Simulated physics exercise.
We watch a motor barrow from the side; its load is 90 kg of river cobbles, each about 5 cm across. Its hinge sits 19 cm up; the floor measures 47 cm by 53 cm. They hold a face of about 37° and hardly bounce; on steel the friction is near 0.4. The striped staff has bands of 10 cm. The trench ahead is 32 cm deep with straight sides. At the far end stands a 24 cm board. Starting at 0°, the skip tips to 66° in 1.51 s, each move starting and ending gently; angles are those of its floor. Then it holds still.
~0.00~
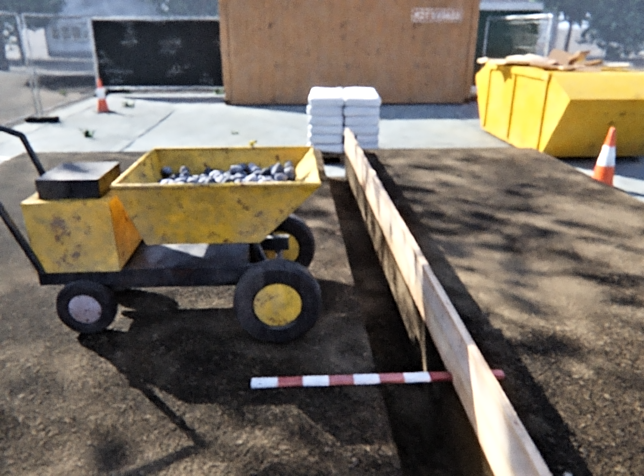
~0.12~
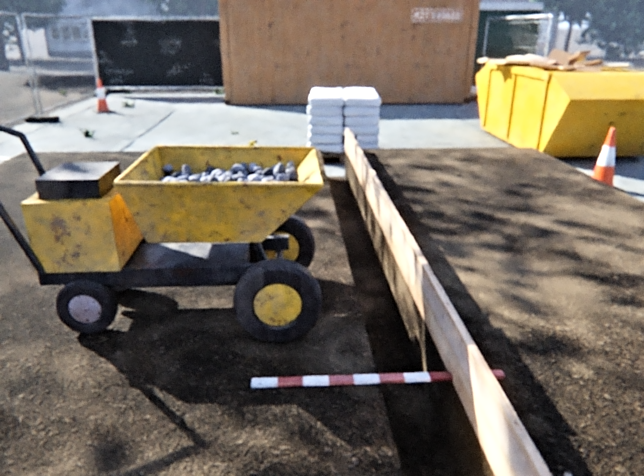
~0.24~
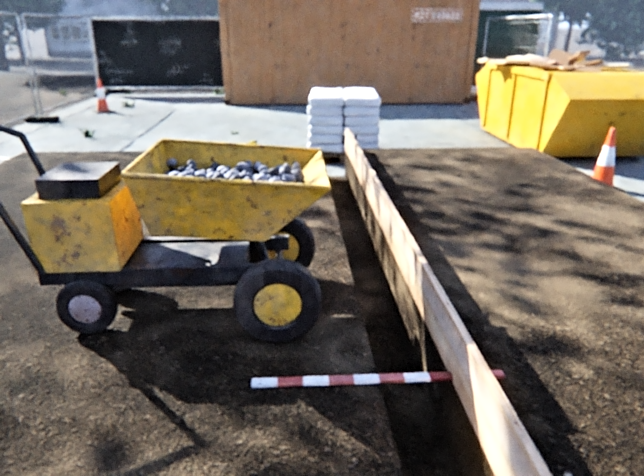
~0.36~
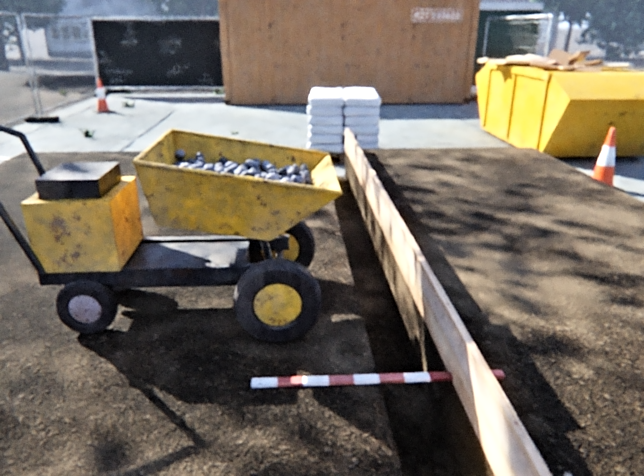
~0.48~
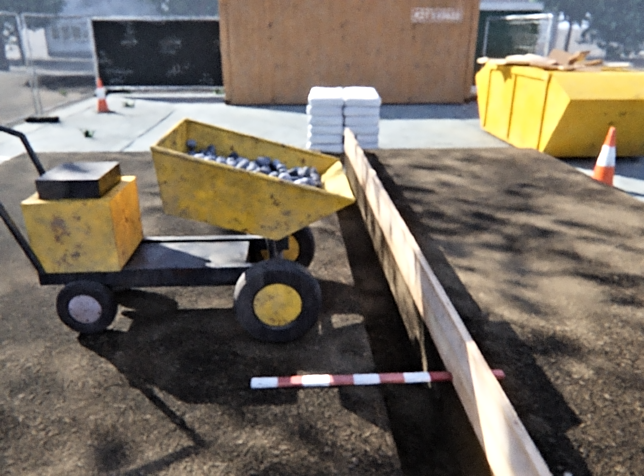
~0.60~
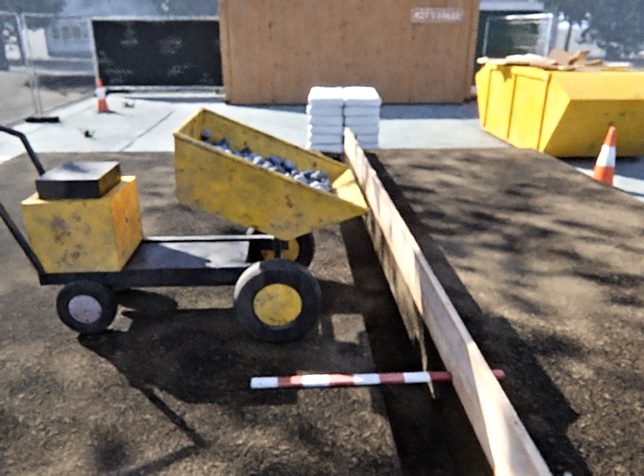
A yellow skip full of grey stones tilts steadily down toward the right on its barrow.
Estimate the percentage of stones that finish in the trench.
Some 77 per cent of it.
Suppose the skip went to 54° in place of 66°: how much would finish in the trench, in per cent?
In that case some 55 per cent.
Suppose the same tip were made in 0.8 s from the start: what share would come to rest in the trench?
In that case some 65 per cent.
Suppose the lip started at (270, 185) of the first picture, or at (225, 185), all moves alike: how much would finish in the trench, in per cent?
First some 100, then 80 per cent.
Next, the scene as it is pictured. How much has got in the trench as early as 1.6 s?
Some 25 per cent.
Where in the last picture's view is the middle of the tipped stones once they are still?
Their middle is at about (398, 342).
After 1.1 s the floor is at 56°; 100 % in the skip; the foremost stones are at (388, 233).
After 1.6 s the floor is at 66°; 64 % in the skip, 23 % in the trench, 12 % past the trench; the foremost stones are at (478, 297).
After 2.0 s the floor is at 66°; 38 % in the skip, 40 % in the trench, 22 % past the trench; the foremost stones are at (518, 294).
After 3.9 s the floor is at 66°; 0 % in the skip, 77 % in the trench, 23 % past the trench; the foremost stones are at (539, 297).
